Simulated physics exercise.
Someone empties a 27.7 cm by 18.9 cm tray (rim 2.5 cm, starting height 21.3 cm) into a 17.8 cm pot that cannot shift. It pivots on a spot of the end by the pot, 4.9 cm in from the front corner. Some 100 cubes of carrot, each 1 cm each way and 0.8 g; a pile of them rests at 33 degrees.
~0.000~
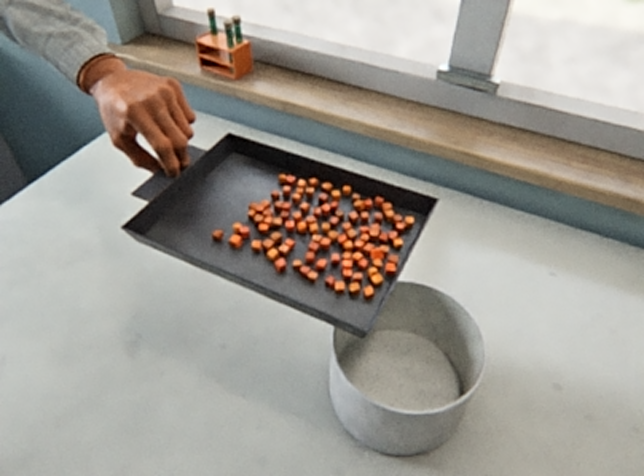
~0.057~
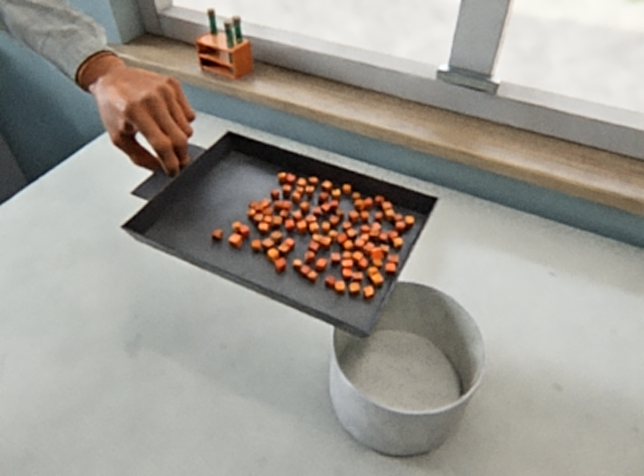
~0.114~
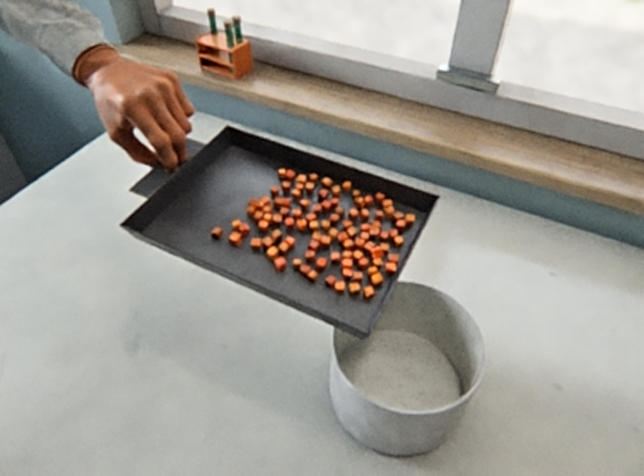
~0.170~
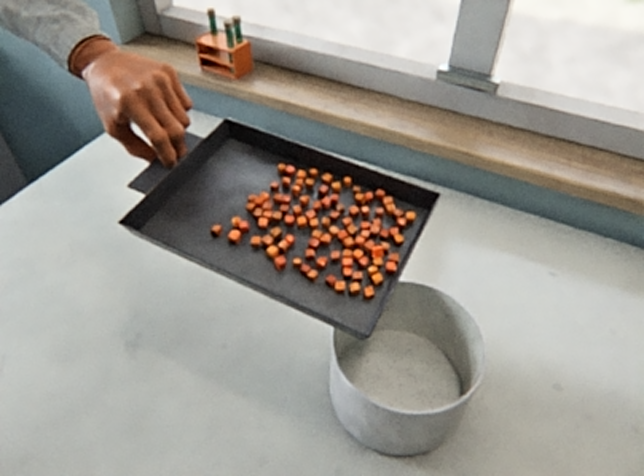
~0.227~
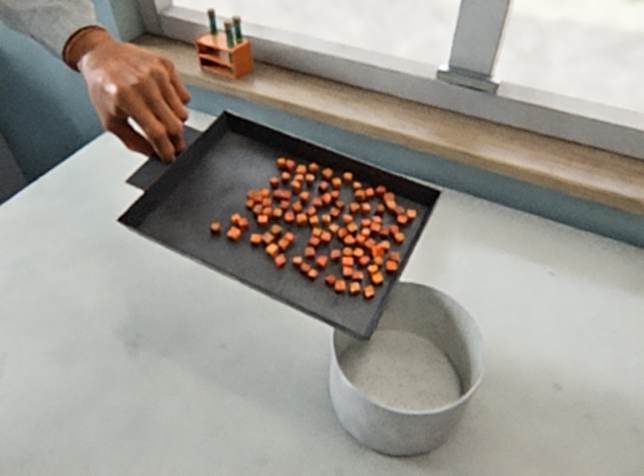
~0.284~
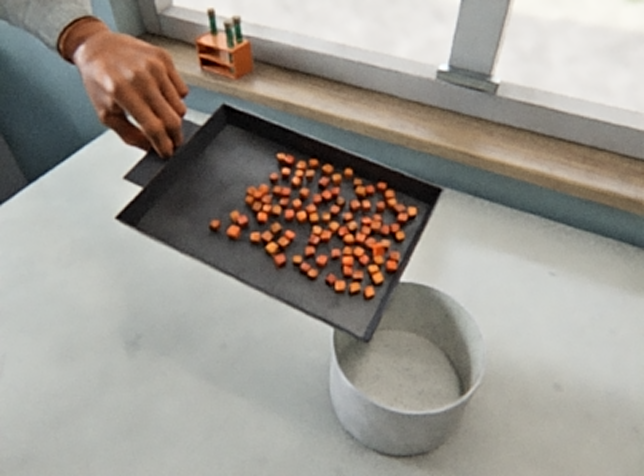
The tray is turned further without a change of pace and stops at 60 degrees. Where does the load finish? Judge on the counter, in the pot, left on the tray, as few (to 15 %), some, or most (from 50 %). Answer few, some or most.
On the counter: Few; in the pot: Few; left on the tray: Most.
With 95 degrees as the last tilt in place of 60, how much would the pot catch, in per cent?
Then about 20 per cent.
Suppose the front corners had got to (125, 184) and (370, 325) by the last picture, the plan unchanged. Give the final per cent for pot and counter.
Pot 5, counter 5.
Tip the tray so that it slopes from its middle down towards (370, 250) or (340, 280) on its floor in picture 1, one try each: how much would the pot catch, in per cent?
Some 5 and 5 per cent.
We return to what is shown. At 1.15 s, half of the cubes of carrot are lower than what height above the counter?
Roughly 24 cm.
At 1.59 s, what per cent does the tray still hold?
Roughly 90 per cent.
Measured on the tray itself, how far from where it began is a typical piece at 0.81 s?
About 2 cm.
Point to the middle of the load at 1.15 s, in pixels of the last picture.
At about (340, 298).
After 0.81 s, tilt 34 degrees; the tray holds 100 %, the pot 0 %.
After 1.15 s, tilt 49 degrees; the tray holds 100 %, the pot 0 %.
After 1.59 s, tilt 60 degrees; the tray holds 90 %, the pot 0 %.
In the end, at 2.5 s, counter 10 %, pot 0 %, tray 90 %.
